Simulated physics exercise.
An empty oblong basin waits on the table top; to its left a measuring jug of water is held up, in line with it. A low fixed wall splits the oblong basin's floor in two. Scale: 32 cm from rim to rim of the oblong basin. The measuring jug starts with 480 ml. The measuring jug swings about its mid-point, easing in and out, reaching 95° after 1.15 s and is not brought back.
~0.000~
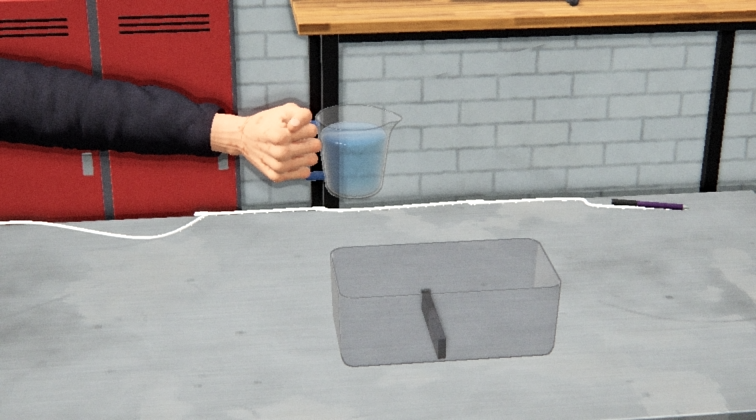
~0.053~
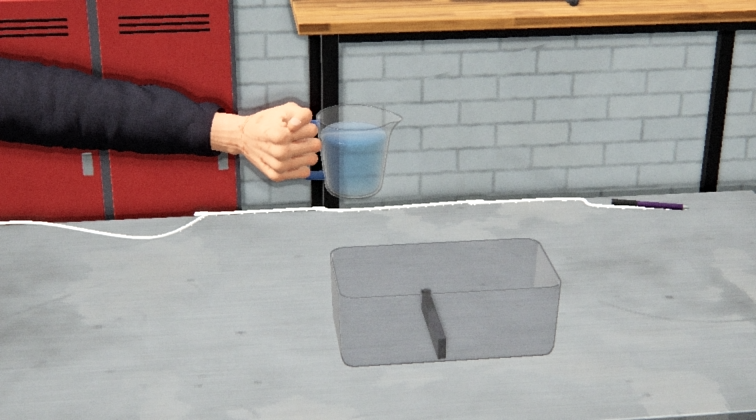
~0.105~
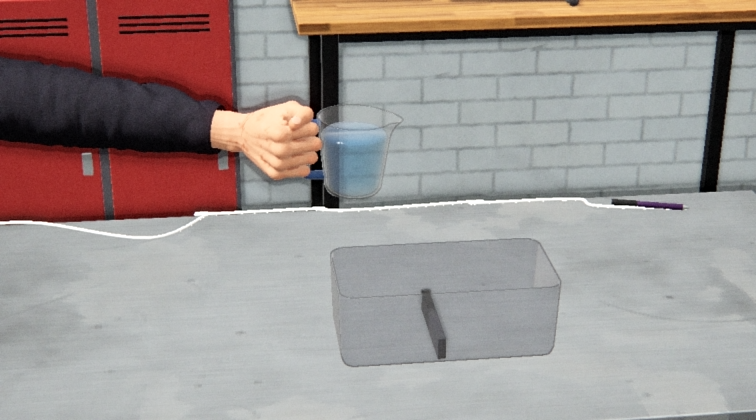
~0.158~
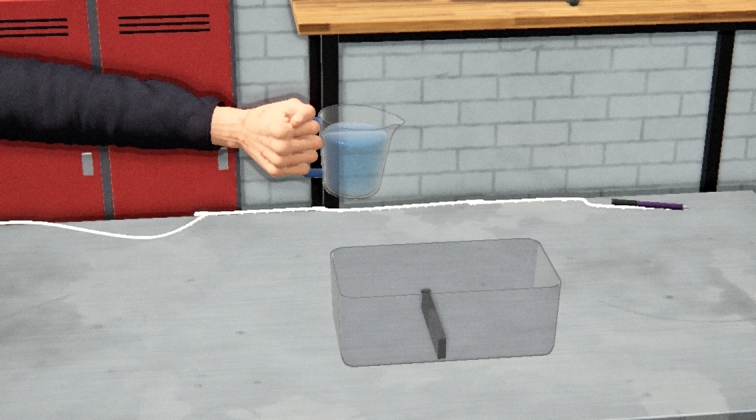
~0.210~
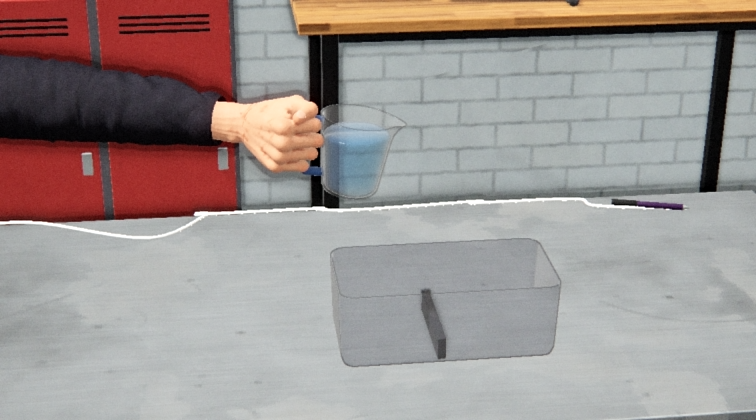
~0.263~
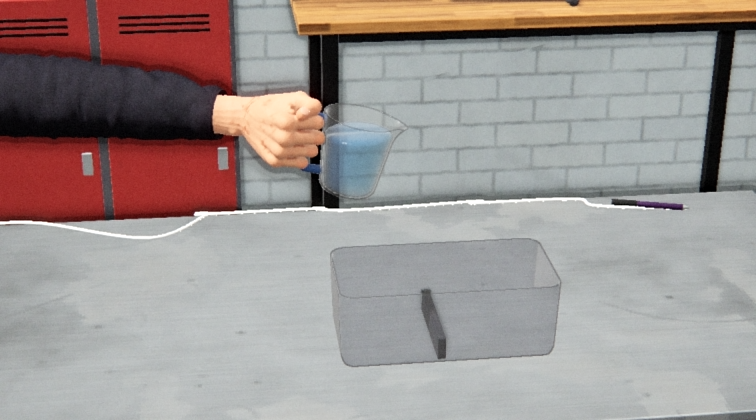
Above a grey table, a hand slowly tilts a jug of blue water slightly rightward.
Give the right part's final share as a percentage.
About 88 per cent.
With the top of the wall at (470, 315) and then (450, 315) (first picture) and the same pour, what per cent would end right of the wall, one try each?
In turn about 10 and 65 per cent.
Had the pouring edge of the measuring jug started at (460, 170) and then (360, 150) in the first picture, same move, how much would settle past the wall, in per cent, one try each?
In turn about 95 and 5 per cent.
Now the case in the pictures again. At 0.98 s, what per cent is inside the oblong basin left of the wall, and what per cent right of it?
Some 1 per cent left and 42 right.
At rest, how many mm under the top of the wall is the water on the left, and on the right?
Left about 32 mm, right about 18 mm.
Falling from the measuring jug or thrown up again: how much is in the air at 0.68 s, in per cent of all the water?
About 16 per cent.
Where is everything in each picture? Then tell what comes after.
In the first picture, it leans 0°; its right rim is at (403, 117); the water meets the walls at (320, 132) and (388, 130); the oblong basin's rim runs from (335, 274) to (550, 262); the wall's top is at (434, 315).
In the second picture, it leans 1°; its right rim is at (403, 117); the water meets the walls at (321, 132) and (388, 130).
In the third picture, it leans 2°; its right rim is at (404, 118); the water meets the walls at (321, 133) and (388, 130).
In the fourth picture, it leans 4°; its right rim is at (405, 120); the water meets the walls at (322, 132) and (389, 131).
In the fifth picture, it leans 8°; its right rim is at (407, 123); the water meets the walls at (323, 133) and (391, 131).
In the sixth picture, it leans 12°; its right rim is at (409, 126); the water meets the walls at (324, 133) and (394, 131).
By 0.68 s the tilt is 61° and 82 per cent is still to pour, 0 is left of the wall and 2 right of it.
By 0.98 s the tilt is 90° and 30 per cent is still to pour, 1 is left of the wall and 43 right of it.
By 1.30 s the tilt is 95° and 3 per cent is still to pour, 6 is left of the wall and 84 right of it.
By 1.65 s the tilt is 95° and 0 per cent is still to pour, 10 is left of the wall and 88 right of it.
At rest 10 per cent lies left of the wall, 88 right of it and 2 outside.
